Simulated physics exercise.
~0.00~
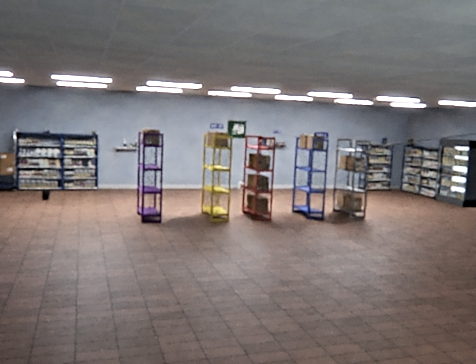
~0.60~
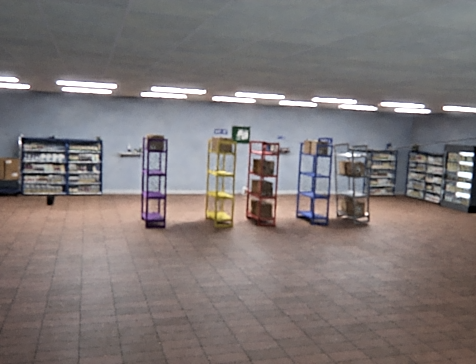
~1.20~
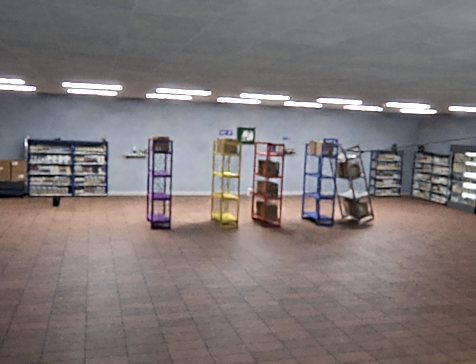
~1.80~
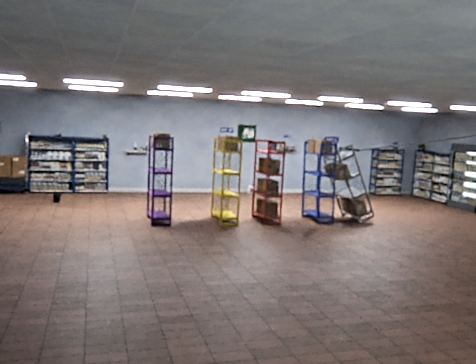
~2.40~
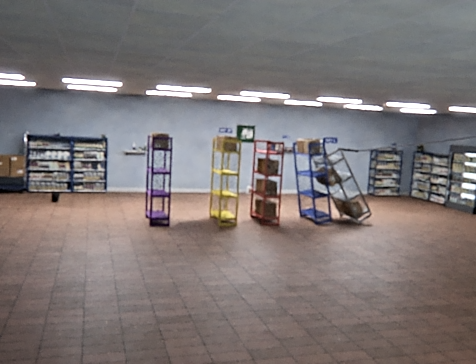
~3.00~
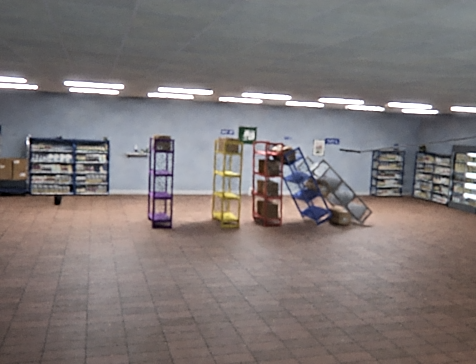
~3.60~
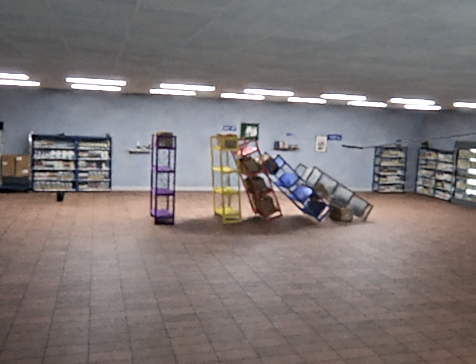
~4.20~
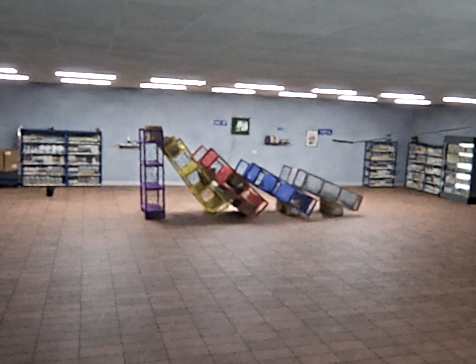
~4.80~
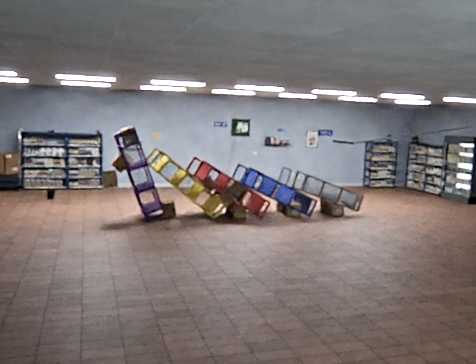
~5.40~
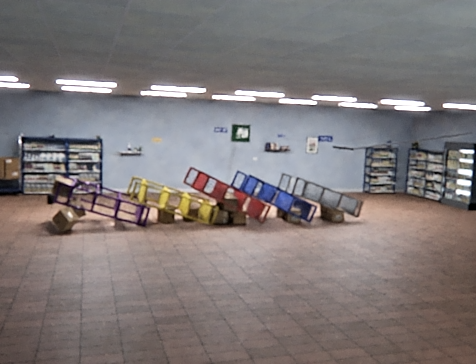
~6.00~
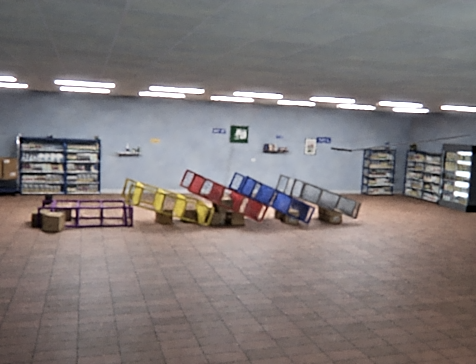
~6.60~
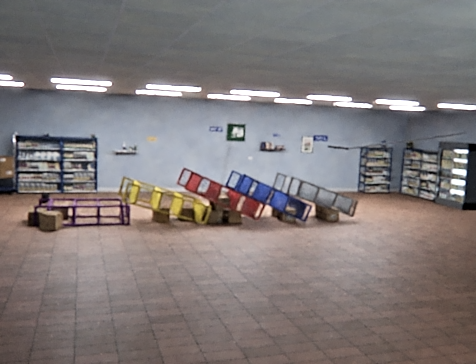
Five open shelf units topple leftward one after another, spilling boxes, until none stands upright.
